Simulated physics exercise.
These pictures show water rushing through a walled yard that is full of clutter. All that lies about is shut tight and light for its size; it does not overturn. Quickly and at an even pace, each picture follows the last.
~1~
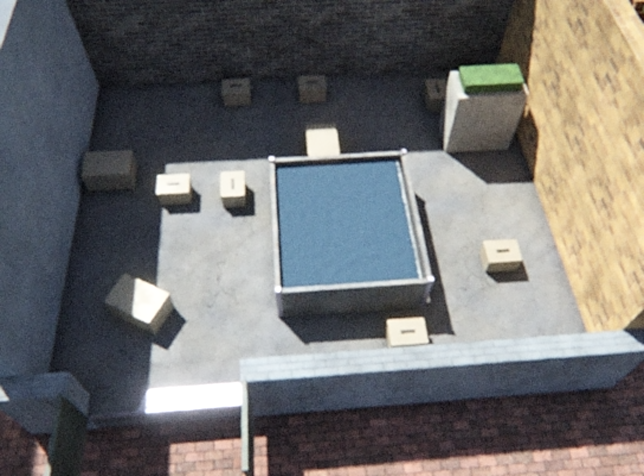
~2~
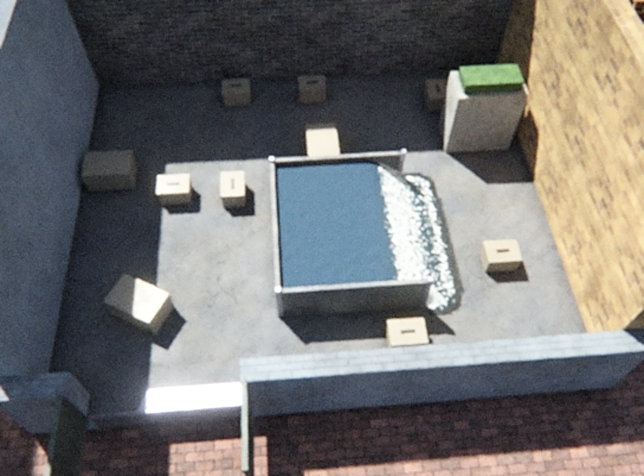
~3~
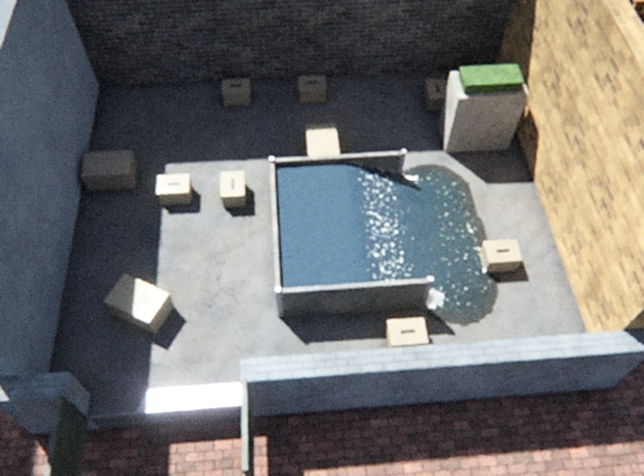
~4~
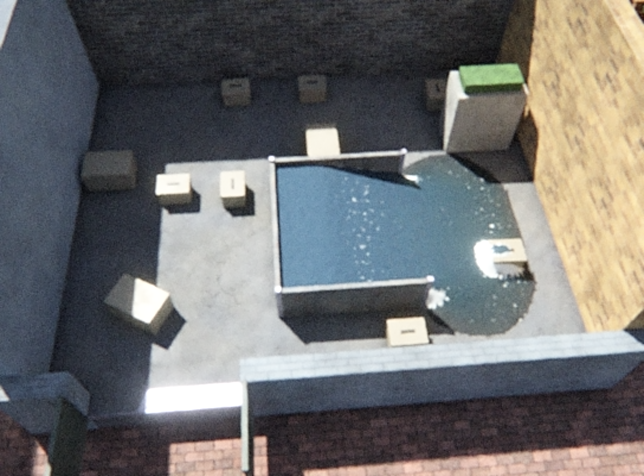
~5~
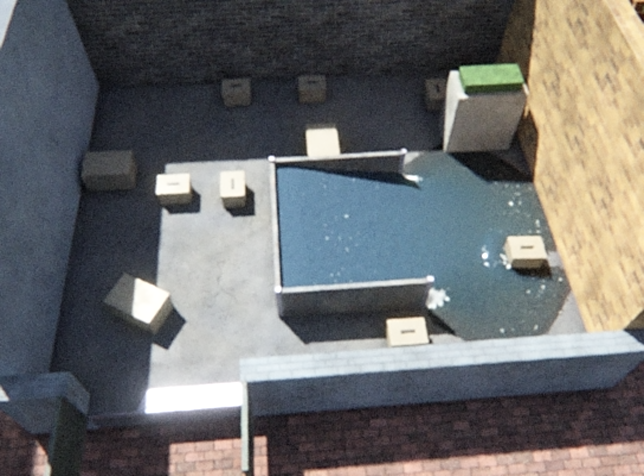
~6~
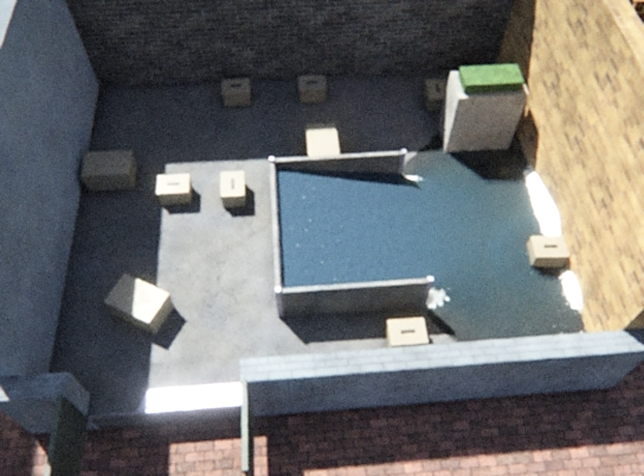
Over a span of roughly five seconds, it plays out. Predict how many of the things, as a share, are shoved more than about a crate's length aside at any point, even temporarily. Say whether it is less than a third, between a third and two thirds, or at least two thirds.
I expect the share pushed well aside to be below one third.
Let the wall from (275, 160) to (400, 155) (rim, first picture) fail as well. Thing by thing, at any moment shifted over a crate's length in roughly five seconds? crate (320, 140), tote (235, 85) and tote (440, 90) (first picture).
One after the other: Moved that far, that far or more, pushed that far.
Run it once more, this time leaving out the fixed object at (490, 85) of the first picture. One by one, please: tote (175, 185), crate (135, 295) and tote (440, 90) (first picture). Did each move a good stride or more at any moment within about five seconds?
Okay, so the first stayed in place, the second stayed in place, and the third was pushed clear.
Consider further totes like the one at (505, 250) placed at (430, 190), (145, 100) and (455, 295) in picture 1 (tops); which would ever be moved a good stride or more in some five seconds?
In sequence: Pushed clear, doesn't go far, pushed clear.
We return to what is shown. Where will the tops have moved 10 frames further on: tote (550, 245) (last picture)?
(558, 307).
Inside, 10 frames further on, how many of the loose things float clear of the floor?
My tally gives 1.
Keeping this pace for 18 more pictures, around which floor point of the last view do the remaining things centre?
That averages to about (259, 193) on the floor.
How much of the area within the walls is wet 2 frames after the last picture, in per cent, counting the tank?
30 per cent or so.
A moment on, 1 of 10 are well off their spots; 1 afloat.
Next, 1 of 10 are well off their spots; 1 afloat.
Later, 2 of 10 are well off their spots; 1 afloat.
In the end, 3 of 10 are well off their spots, and 3 have been at some point; 2 afloat.
